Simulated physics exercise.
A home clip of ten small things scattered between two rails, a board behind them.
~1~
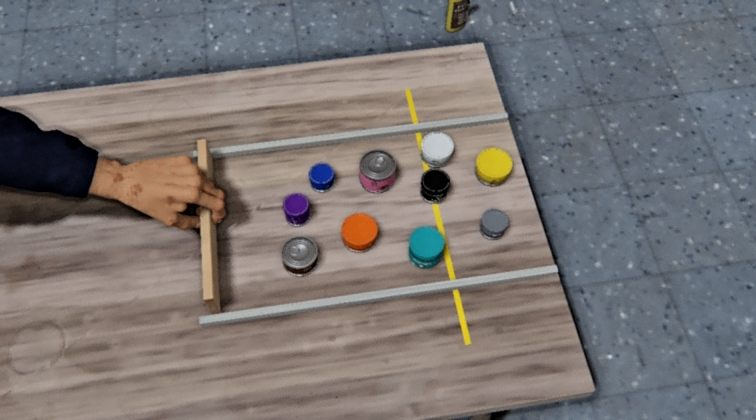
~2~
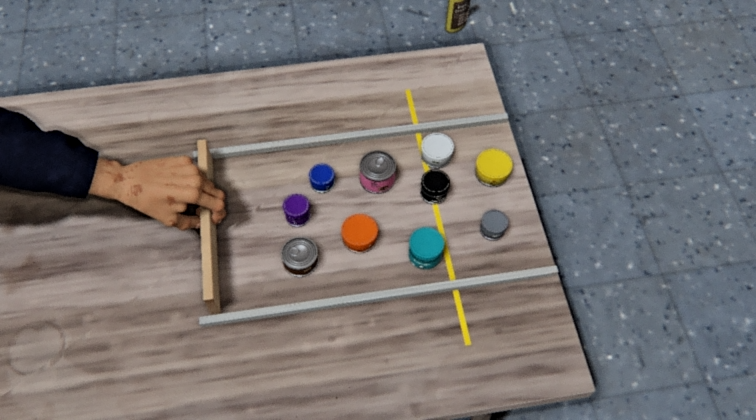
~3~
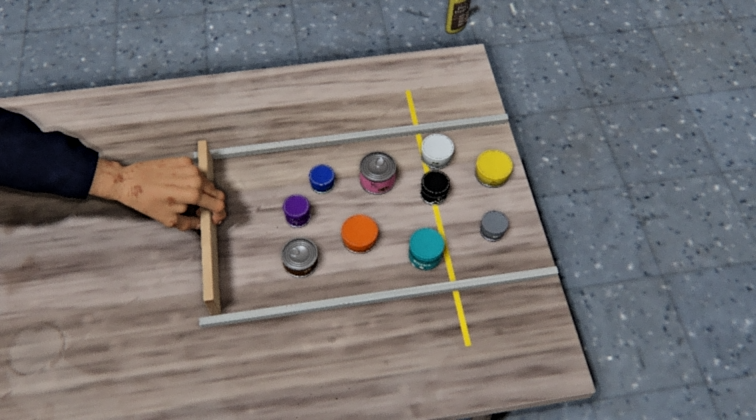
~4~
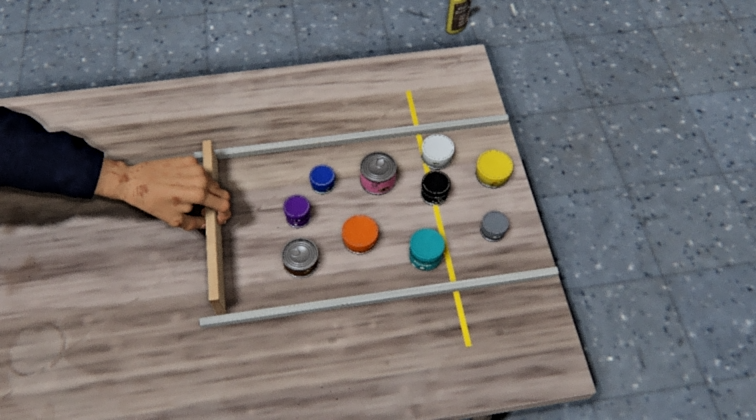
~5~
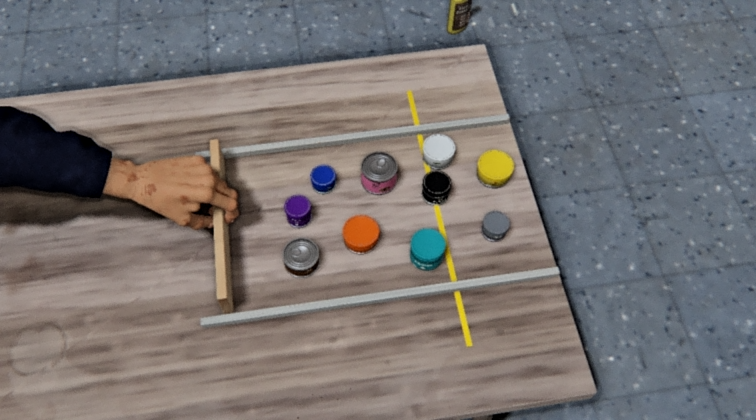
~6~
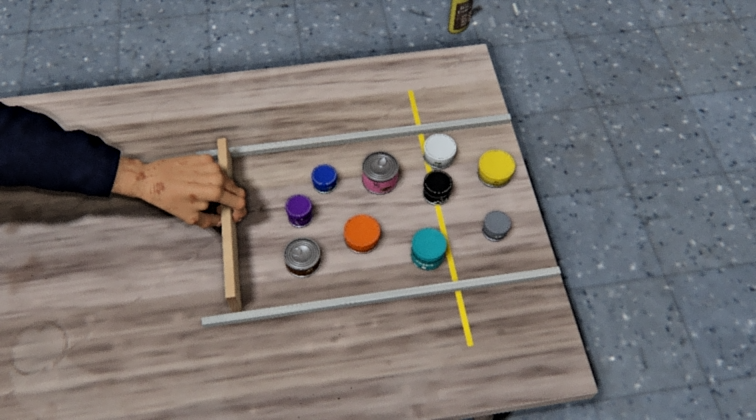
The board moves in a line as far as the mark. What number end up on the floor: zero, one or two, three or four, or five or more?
The number that fall off is zero.
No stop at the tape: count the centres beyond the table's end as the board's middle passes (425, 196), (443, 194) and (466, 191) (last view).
The counts: 0, 0 and 1.
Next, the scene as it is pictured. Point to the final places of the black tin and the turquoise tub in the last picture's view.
The black tin at (474, 187), the turquoise tub at (498, 257).
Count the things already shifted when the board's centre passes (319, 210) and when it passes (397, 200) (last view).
By then 4, and 8.
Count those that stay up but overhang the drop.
Overhanging: 0.
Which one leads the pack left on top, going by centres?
It is the yellow pot.
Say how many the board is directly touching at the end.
In contact: 3.
Soon after, none off yet; yellow pot at rest near (496, 169); grey pot at rest near (496, 226); white pot at rest near (440, 152).
In the end, the number that fall off is zero.
